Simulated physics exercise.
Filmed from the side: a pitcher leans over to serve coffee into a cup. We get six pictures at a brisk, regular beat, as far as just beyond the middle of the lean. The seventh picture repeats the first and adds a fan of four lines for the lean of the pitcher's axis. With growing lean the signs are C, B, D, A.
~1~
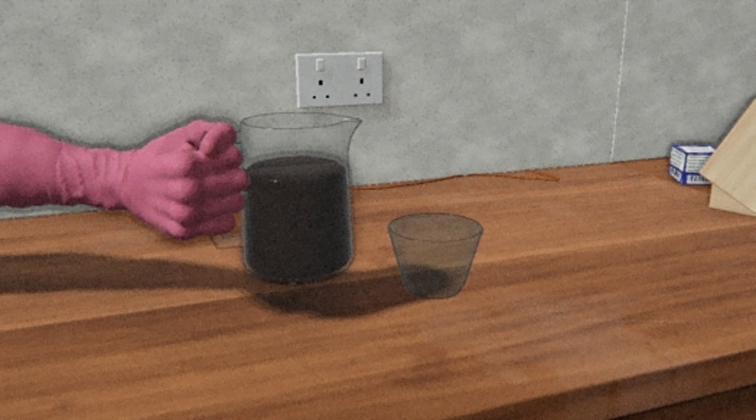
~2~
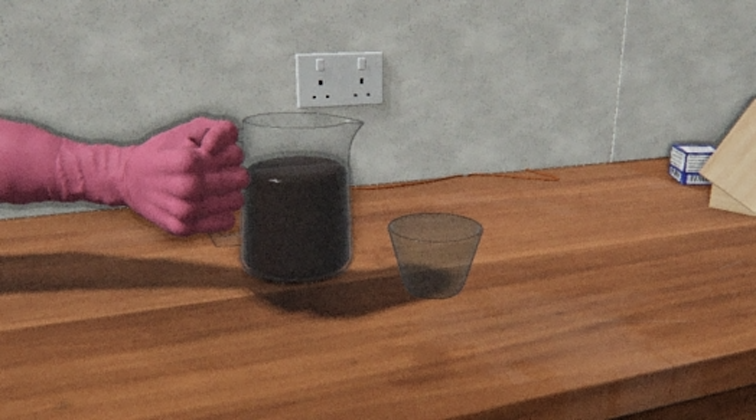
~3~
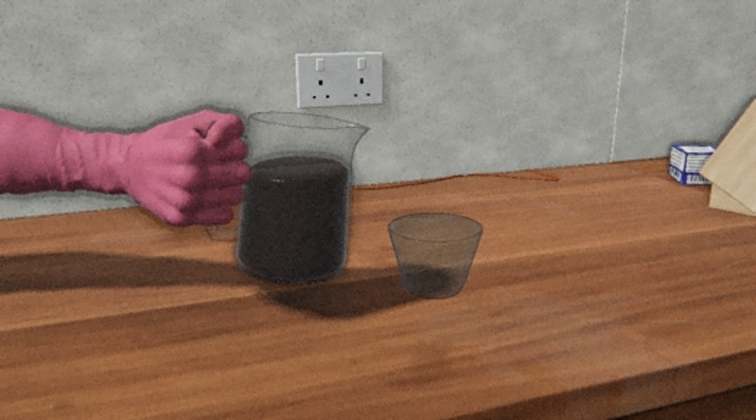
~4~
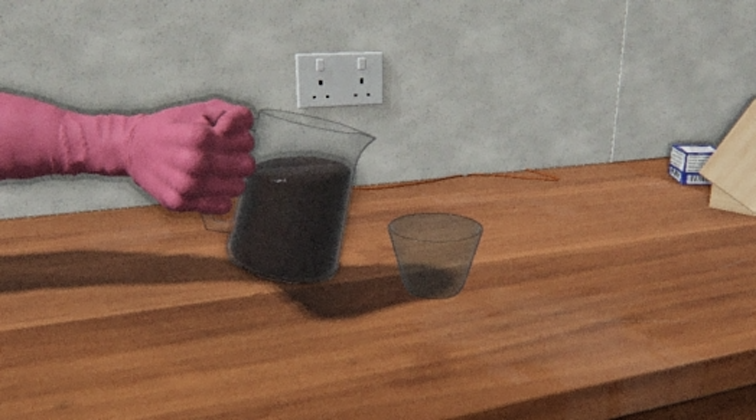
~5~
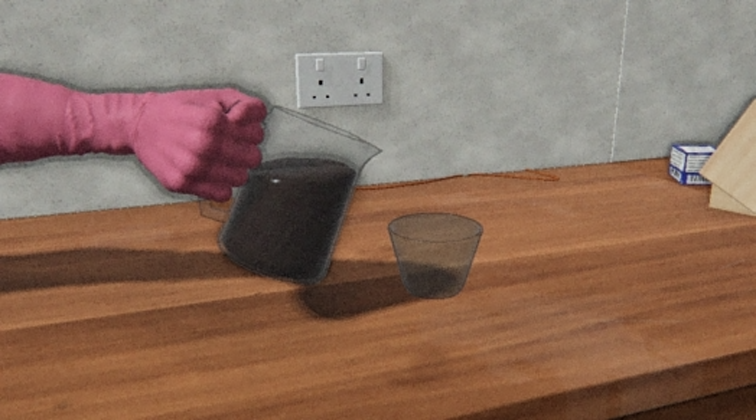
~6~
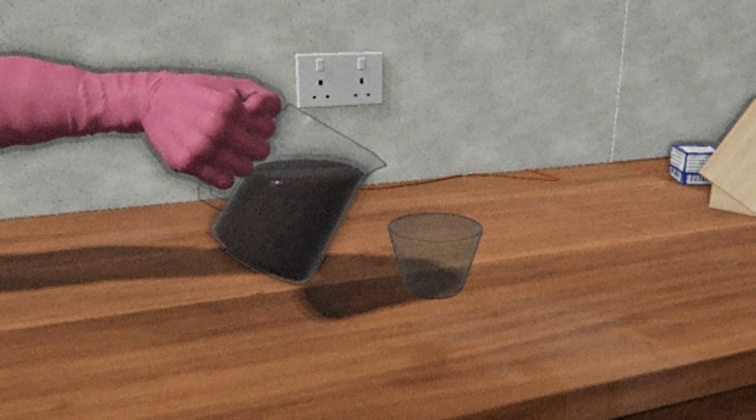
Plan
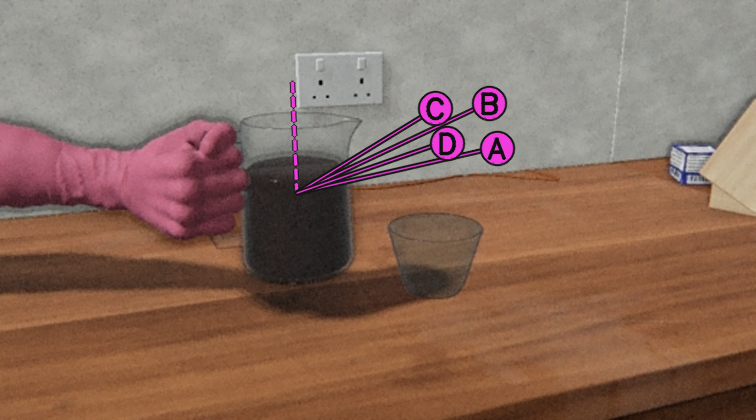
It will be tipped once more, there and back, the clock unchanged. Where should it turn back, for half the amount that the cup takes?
Mark C.
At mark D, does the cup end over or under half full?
Over half.
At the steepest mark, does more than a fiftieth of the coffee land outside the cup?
Yes.
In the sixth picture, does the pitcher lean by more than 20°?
Yes, it does.
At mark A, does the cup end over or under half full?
Over half.
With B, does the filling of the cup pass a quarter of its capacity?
Yes, clearly.
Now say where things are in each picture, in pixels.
Upright, lip at (359, 120); rim of the cup round (435, 226); nothing has left yet.
Upright, lip at (361, 122); nothing has left yet.
Tipped about 7°, lip at (366, 127); nothing has left yet.
Tipped about 14°, lip at (373, 137); nothing has left yet.
Tipped about 23°, lip at (380, 149); nothing has left yet.
Tipped about 33°, lip at (384, 163); nothing has left yet.
On the marked copy, A at (480, 150); B at (473, 109); C at (420, 117); D at (430, 146).
With A, the cup ends with about 82 % of what it can hold; 22 % of the coffee is spilt.
With B, the cup ends with about 73 % of what it can hold; 3 % of the coffee is spilt.
With C, the cup ends with about 51 % of what it can hold.
With D, the cup ends with about 83 % of what it can hold; 11 % of the coffee is spilt.
